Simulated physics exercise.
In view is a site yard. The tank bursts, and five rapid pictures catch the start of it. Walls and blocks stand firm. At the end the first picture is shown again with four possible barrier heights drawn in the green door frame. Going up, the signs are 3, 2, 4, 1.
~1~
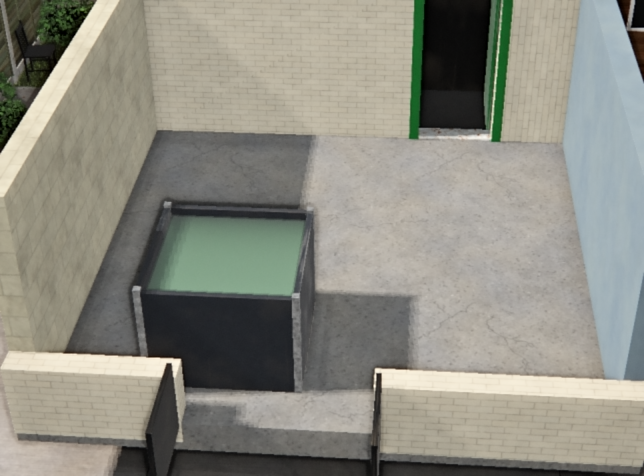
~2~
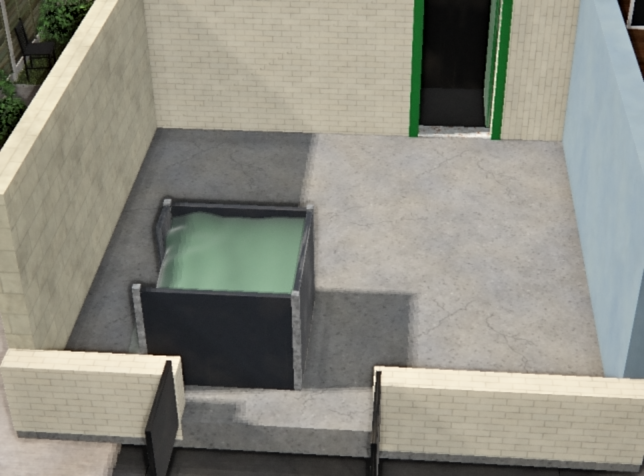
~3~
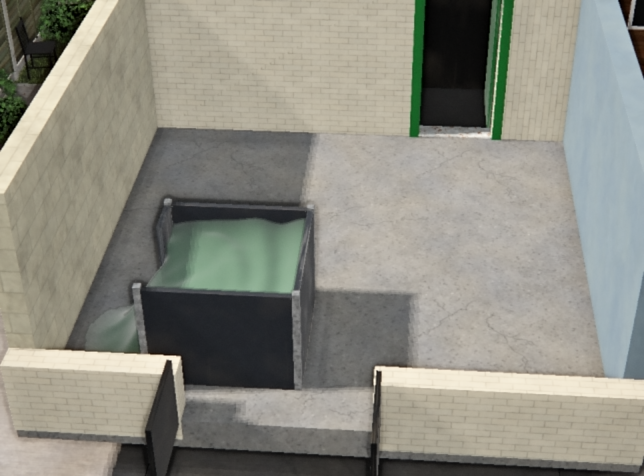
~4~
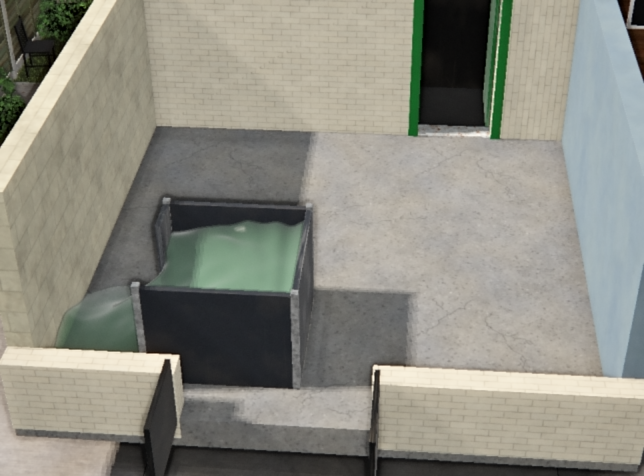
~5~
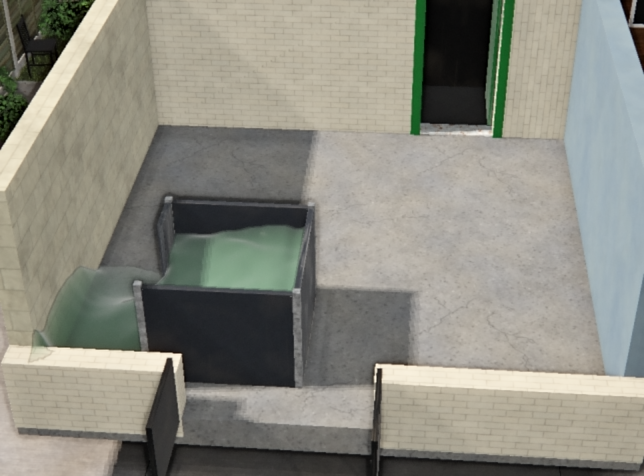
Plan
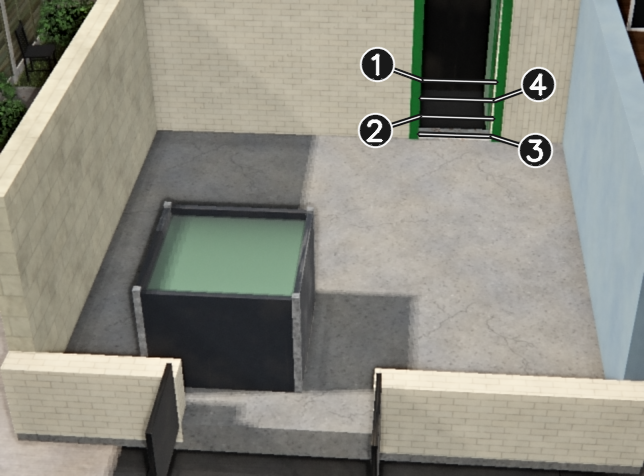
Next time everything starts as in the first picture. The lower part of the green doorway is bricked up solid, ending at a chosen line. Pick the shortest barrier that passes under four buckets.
That is height 3.
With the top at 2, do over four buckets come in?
No, not at all.
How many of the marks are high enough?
All four.
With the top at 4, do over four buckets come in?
No, not at all.
On the marked copy, 1 at (458, 81); 2 at (456, 117); 3 at (455, 135); 4 at (457, 99); from the bottom up 3, 2, 4, 1.
Choosing 1, nothing gets over.
Choosing 2, nothing gets over.
Choosing 3, a splash gets over, under a bucket.
Choosing 4, nothing gets over.
